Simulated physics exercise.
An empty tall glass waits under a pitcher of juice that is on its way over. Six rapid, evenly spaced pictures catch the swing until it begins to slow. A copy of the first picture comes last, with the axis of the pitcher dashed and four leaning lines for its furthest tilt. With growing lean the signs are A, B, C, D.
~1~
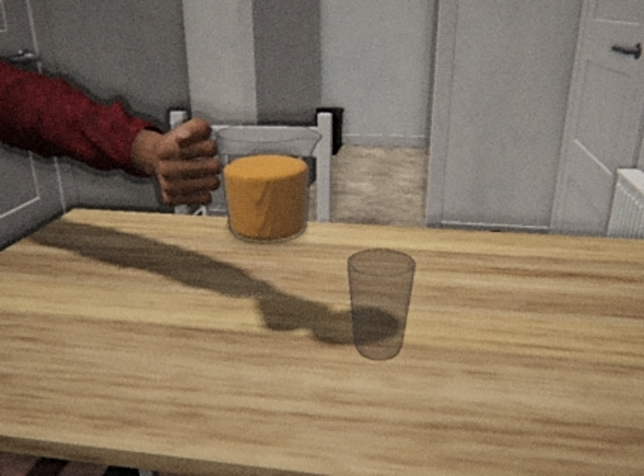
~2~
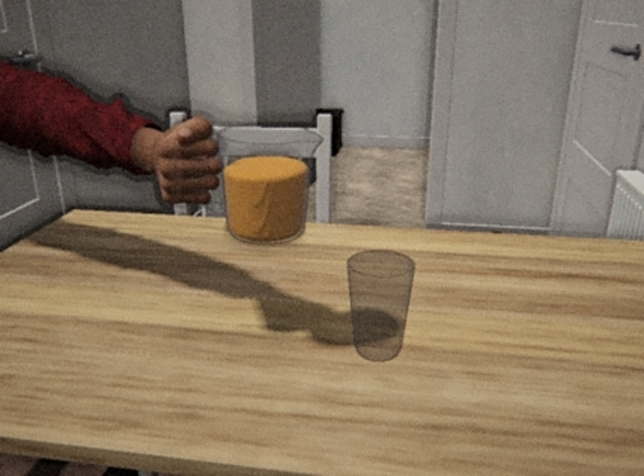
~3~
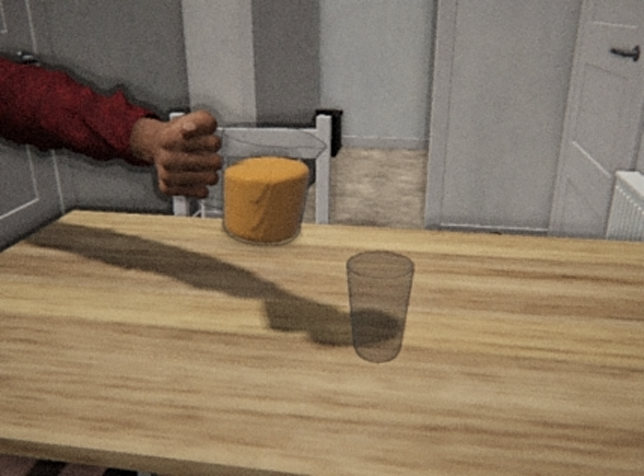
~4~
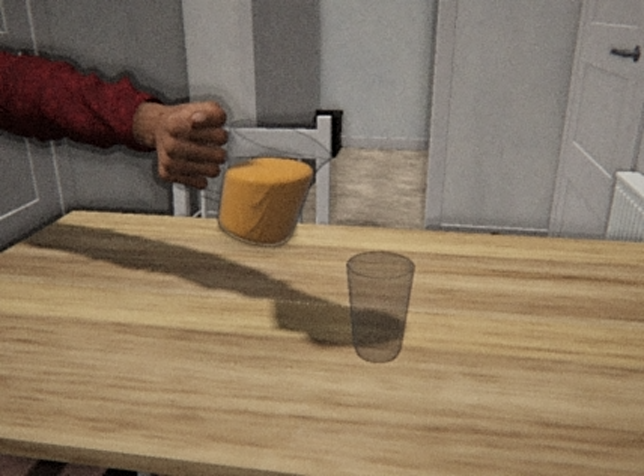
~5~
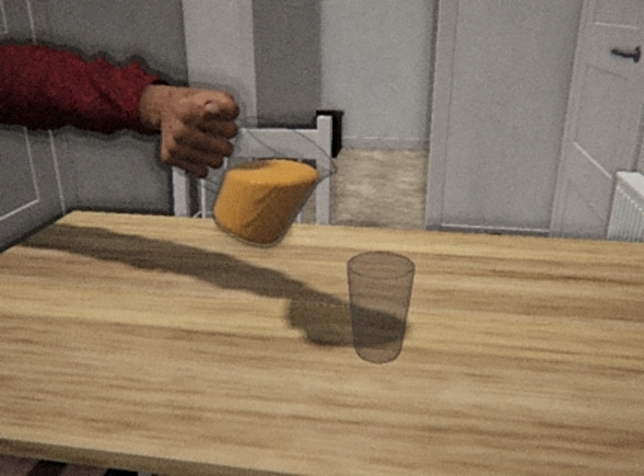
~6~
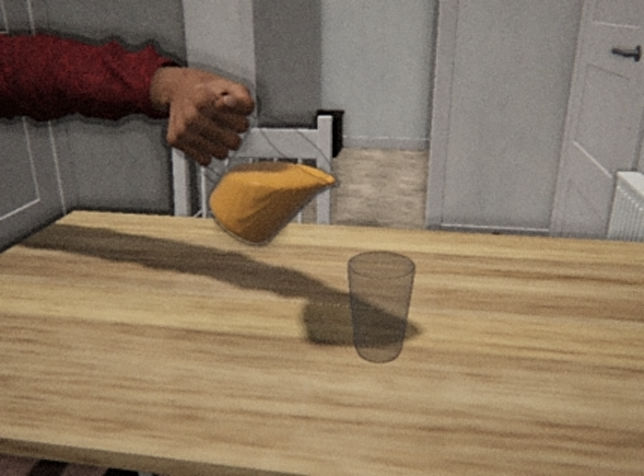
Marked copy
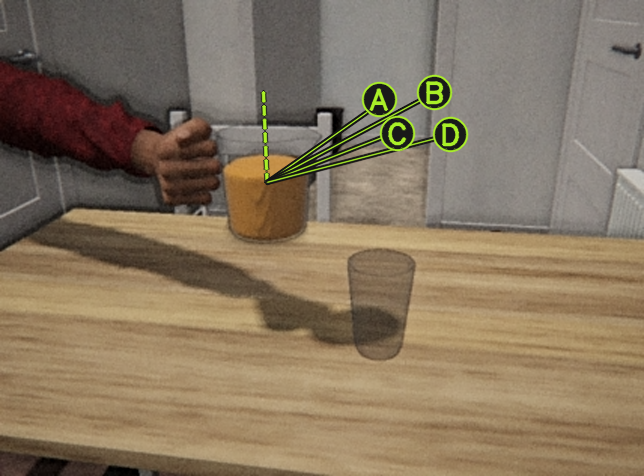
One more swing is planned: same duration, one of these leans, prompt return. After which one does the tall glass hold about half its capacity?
Tilt B does it best.
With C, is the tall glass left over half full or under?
Over.
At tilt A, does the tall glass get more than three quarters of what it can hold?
No, less.
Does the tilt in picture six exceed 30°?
Yes.
On the marked copy, A at (367, 112); B at (419, 100); C at (381, 137); D at (434, 139).
For tilt A, the tall glass ends with about 32 % of what it can hold.
For tilt B, the tall glass ends with about 51 % of what it can hold.
For tilt C, the tall glass ends with about 70 % of what it can hold.
For tilt D, the tall glass ends with about 87 % of what it can hold.
